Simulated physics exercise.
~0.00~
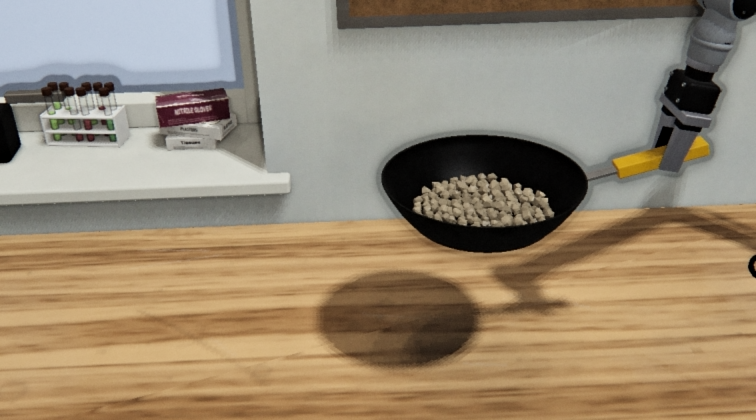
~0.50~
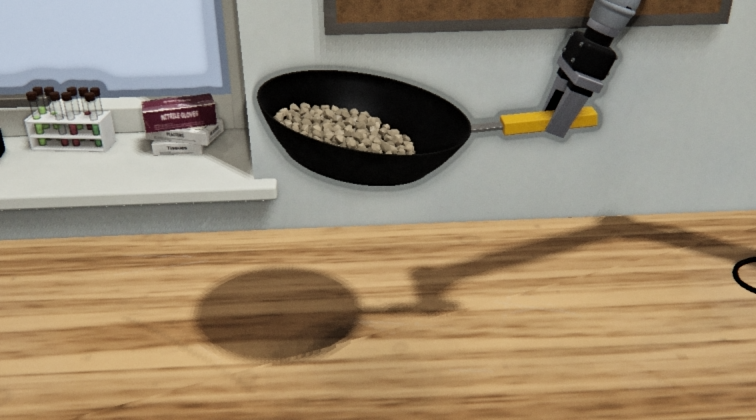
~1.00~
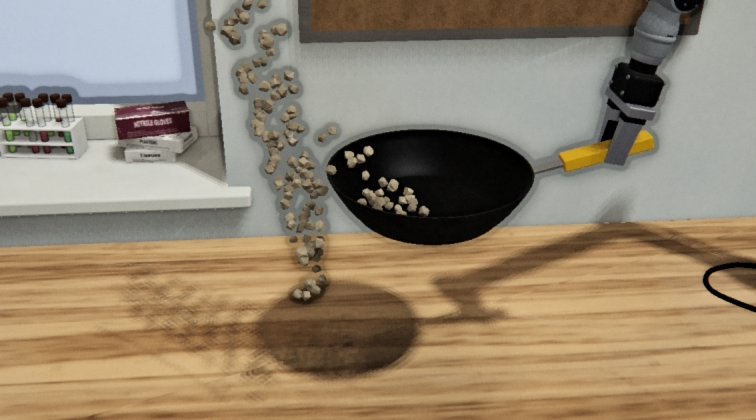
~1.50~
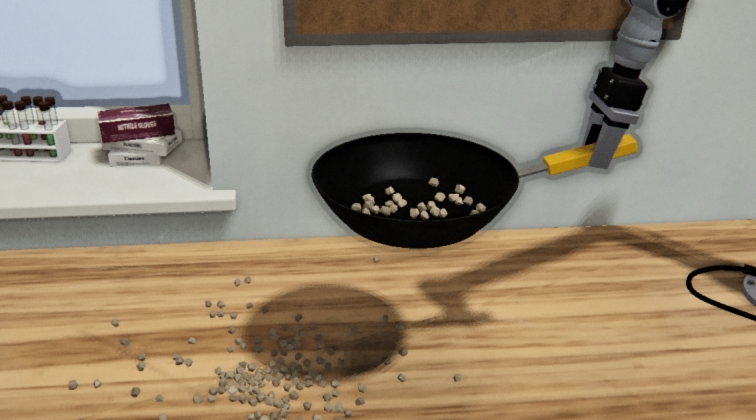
Pale pebbles flew up out of a black frying pan as a robot arm swung it up to the left and back down, and most of them ended up scattered across the wooden table, with only a small number left in the pan.
